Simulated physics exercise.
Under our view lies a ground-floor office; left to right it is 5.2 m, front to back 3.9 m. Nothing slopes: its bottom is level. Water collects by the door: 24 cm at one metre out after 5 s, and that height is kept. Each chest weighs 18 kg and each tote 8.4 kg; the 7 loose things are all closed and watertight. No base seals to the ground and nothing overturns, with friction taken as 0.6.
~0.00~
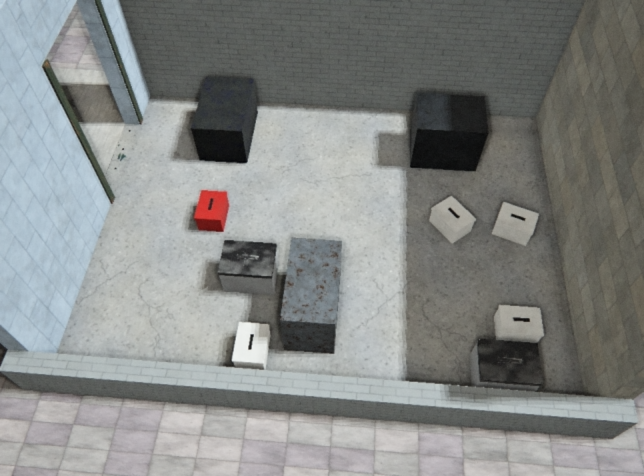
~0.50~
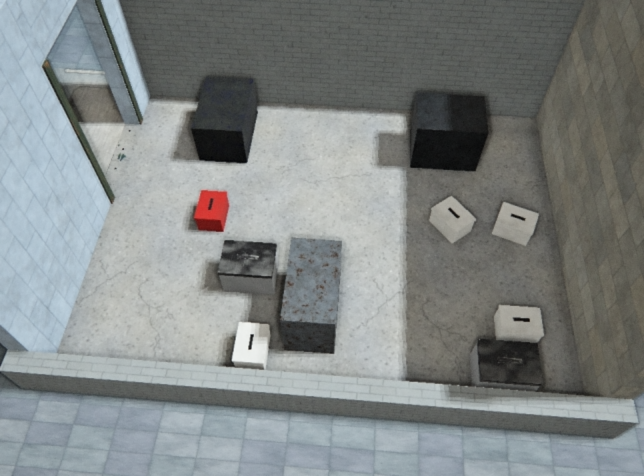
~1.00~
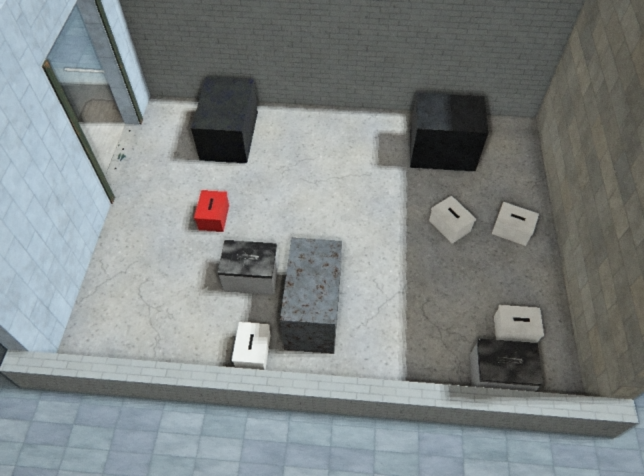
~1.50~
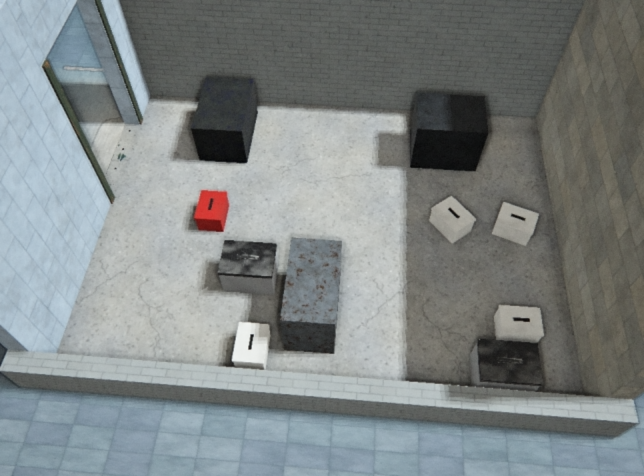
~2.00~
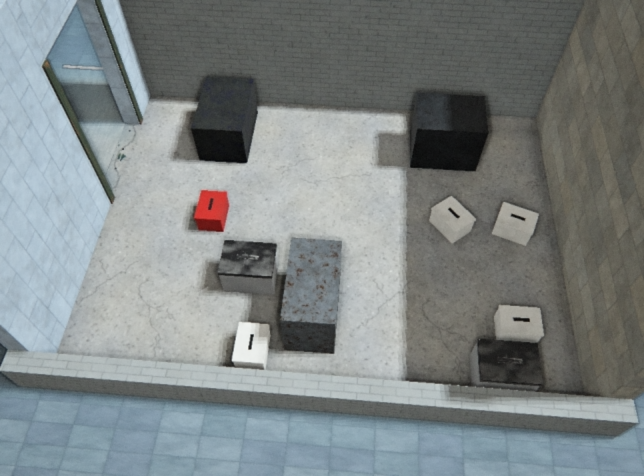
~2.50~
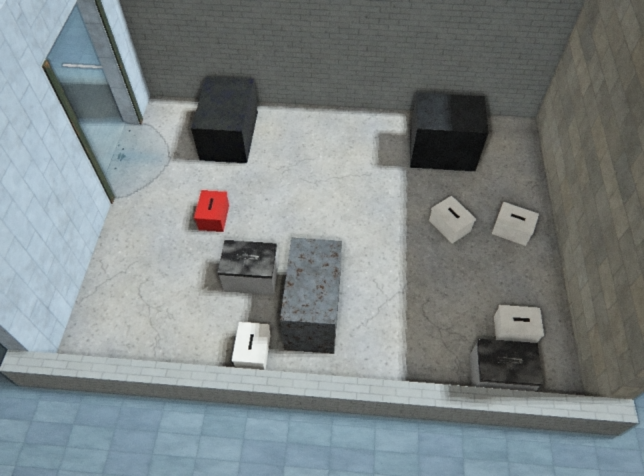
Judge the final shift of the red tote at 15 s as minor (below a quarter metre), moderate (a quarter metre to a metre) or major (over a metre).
A long trip.
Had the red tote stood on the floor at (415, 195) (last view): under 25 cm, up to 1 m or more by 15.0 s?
Answer: It covers a big distance.
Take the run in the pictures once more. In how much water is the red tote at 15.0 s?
I'd say around 12 cm.
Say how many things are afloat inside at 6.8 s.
Count at that moment: 0.
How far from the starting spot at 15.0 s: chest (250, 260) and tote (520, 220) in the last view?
80 cm and 140 cm respectively.
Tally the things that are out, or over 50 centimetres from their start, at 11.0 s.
Result: 4.
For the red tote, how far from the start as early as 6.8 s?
Some 140 cm from the start.
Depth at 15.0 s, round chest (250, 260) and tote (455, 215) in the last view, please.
First roughly 9 cm, second roughly 16 cm.
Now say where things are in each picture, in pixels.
The first picture shows the red tote at (211, 205), on the bottom; 0.0 m2 under water; 0 of 7 have shifted.
The second picture shows the red tote at (211, 205) rests on the ground; 0.0 m2 under water; 0 of 7 have shifted.
The third picture shows the red tote at (211, 205) rests on the ground; 0.0 m2 under water; 0 of 7 have shifted.
The fourth picture shows the red tote at (211, 205), on the bottom; water covers 0.0 m2; 0 of 7 have shifted.
The fifth picture shows the red tote at (211, 205) rests on the ground; water covers 0.0 m2; 0 of 7 have shifted.
The sixth picture shows the red tote at (211, 205), on the bottom; 0.4 m2 under water; 0 of 7 have shifted.
After 3.5 s the red tote is near (211, 205), 0.0 m from its start, aground; 0 afloat.
After 6.8 s the red tote is near (329, 246), 1.4 m from its start, aground; 0 afloat.
After 11.0 s the red tote is near (434, 284), 2.6 m from its start, afloat; 6 afloat.
After 15.0 s the red tote is near (382, 358), 2.6 m from its start, afloat; 7 afloat.
